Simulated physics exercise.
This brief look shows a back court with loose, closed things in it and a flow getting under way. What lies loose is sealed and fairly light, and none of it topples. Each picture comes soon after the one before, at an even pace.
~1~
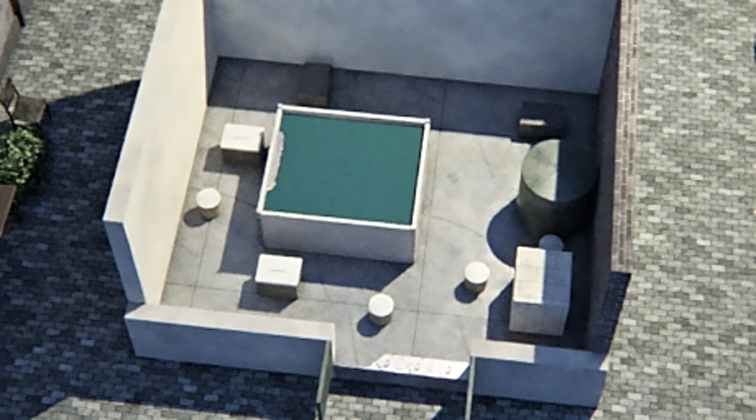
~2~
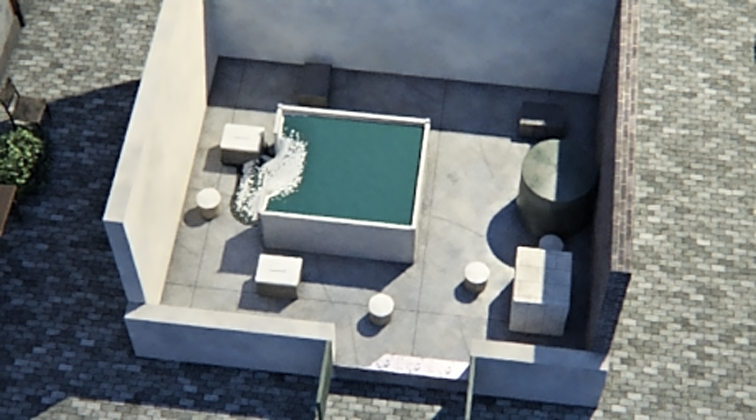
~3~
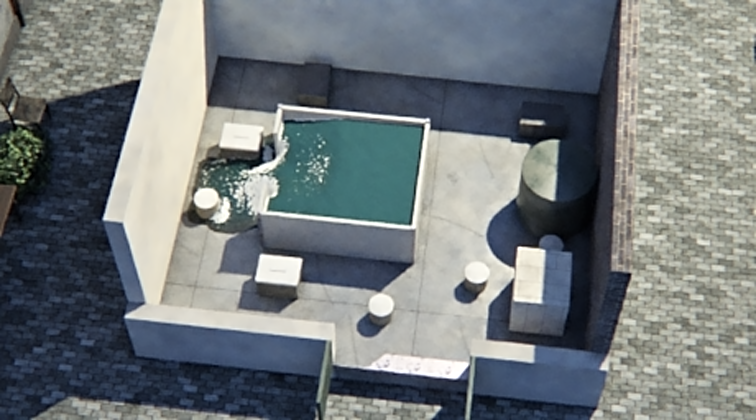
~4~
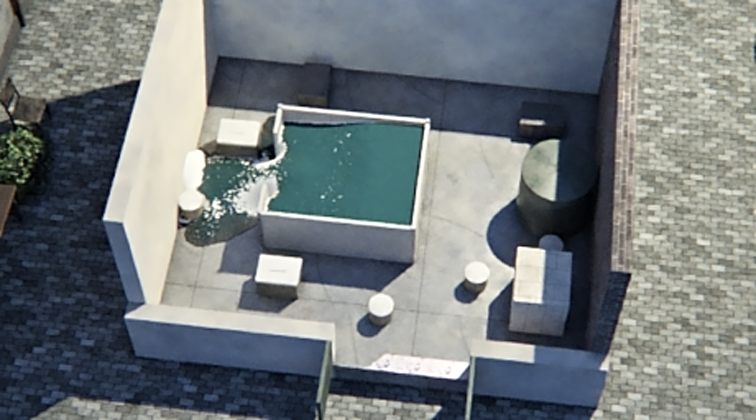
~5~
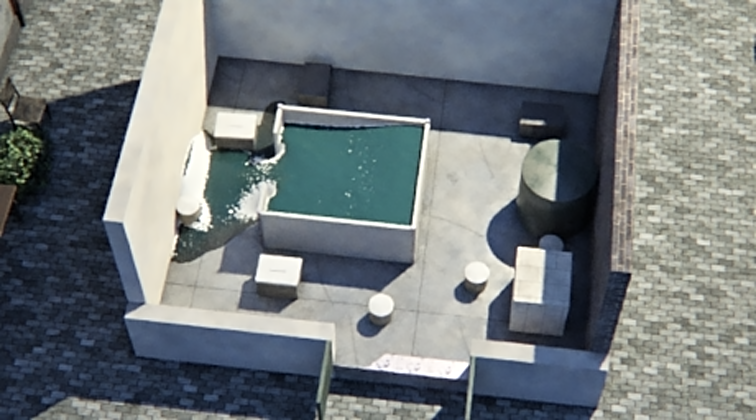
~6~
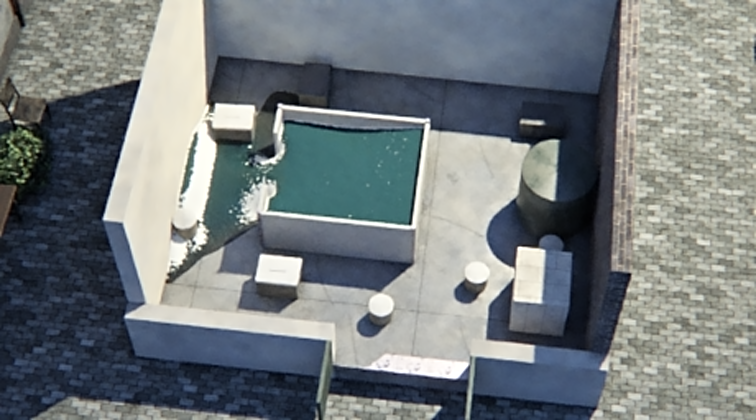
A raised tank of green water in a walled court broke open on its left side, and the water poured out, spread to the left wall in white foam, and nudged a pail and a chest.
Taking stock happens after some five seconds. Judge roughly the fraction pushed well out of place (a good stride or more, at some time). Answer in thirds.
Two thirds or more.
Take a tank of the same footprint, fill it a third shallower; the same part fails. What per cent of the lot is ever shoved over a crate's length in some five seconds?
50 per cent.
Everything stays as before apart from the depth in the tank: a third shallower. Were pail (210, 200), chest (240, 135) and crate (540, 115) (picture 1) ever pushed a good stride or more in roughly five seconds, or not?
Taking them as listed - the full distance for the first, the full distance for the second, a shorter distance for the third.
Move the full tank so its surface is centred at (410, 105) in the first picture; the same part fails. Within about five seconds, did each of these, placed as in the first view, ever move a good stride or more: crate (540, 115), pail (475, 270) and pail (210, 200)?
Result per object - stayed close, stayed close, went far.
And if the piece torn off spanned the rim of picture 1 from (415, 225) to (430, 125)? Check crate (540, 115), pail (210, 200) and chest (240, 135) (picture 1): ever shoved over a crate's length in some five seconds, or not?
Same order as named: Sent that far; not sent that far; not sent that far.
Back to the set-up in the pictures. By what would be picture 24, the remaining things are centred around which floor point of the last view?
On the floor of the last picture, roughly (471, 220).
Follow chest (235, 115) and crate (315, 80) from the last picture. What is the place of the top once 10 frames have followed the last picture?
Look around pixels (322, 62) and (349, 94).
A moment on, 2 of 8 are well off their spots; 0 afloat.
Next, 3 of 8 are well off their spots; 1 afloat.
Later, 4 of 8 are well off their spots; 1 afloat.
In the end, 7 of 8 are well off their spots, and 7 have been at some point; 5 afloat.
